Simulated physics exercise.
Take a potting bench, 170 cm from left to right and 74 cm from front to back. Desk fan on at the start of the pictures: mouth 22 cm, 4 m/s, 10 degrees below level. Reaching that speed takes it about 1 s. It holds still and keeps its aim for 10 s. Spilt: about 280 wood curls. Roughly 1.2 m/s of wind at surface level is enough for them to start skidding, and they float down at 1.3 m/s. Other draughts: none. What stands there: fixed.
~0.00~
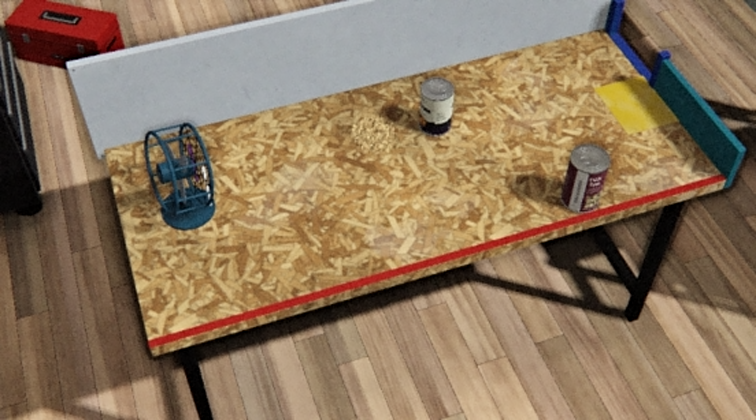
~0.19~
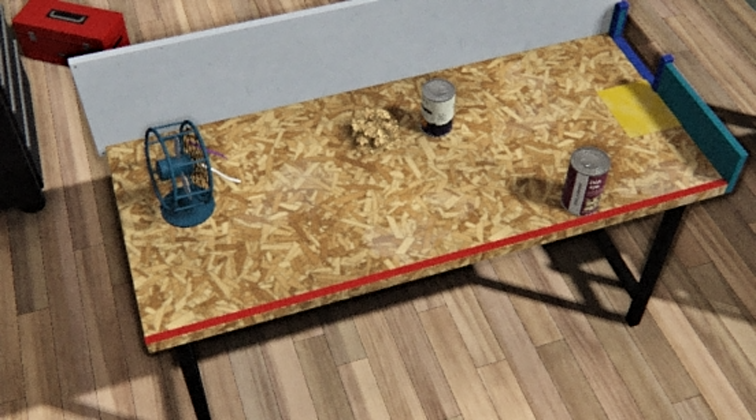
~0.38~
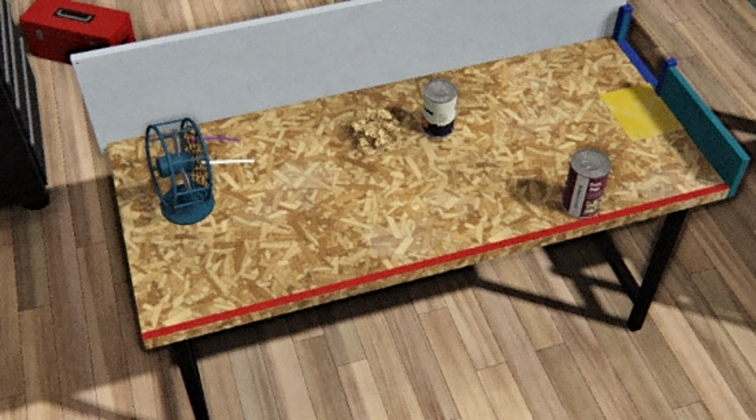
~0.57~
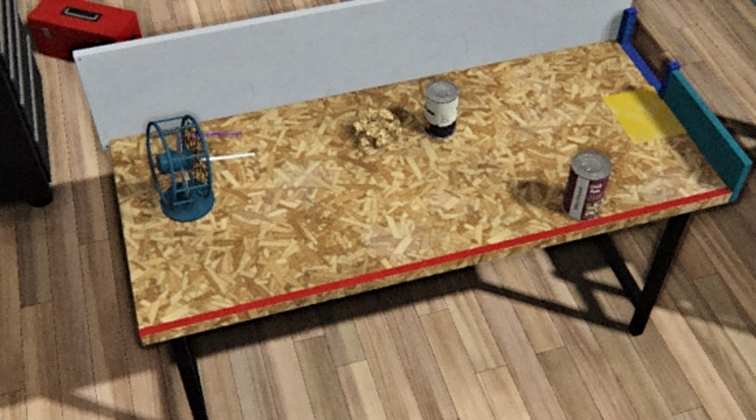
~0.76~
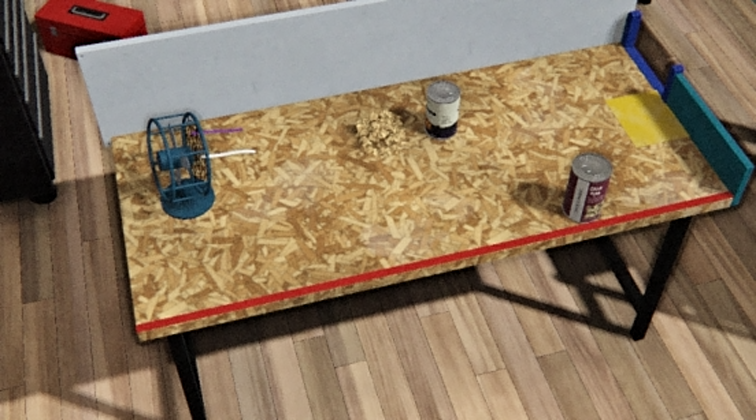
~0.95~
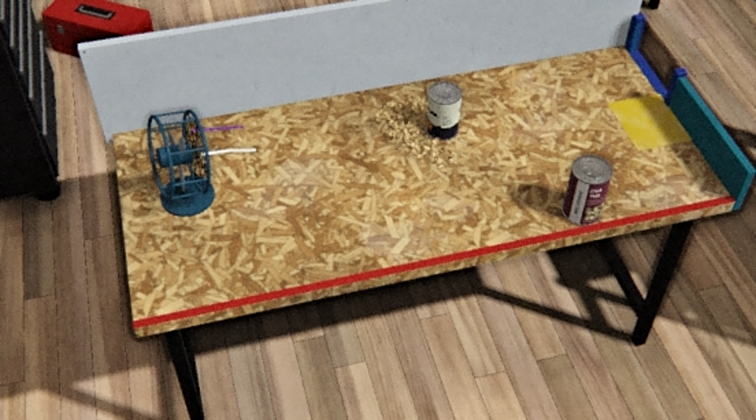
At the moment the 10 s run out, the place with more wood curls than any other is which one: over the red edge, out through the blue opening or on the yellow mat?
That is the blue one.
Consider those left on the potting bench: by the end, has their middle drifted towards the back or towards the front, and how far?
I'd say frontward, around 40 cm.
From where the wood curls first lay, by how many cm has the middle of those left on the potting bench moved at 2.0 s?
The centre sits some 75 cm from where it began.
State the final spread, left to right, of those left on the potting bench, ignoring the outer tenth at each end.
40 cm, give or take.
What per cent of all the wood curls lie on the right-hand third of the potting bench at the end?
20 %.
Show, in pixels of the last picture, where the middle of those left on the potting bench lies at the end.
The middle sits near pixel (668, 200).
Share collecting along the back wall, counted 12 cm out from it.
It comes to close to 10 per cent.
After 2.0 s, 43 % are out through the blue opening, 1 % on the yellow mat and 27 % over the red edge; the middle of those still in play is near (639, 86); 69 % have settled or left.
After 3.2 s, 48 % are out through the blue opening, 0 % on the yellow mat and 28 % over the red edge; the middle of those still in play is near (660, 80); 87 % have settled or left.
After 5.5 s, 49 % are out through the blue opening, 0 % on the yellow mat and 28 % over the red edge; the middle of those still in play is near (680, 125); 90 % have settled or left.
After 10.0 s, at the end, 51 % are out through the blue opening, 0 % on the yellow mat and 30 % over the red edge; the middle of those still in play is near (668, 200).
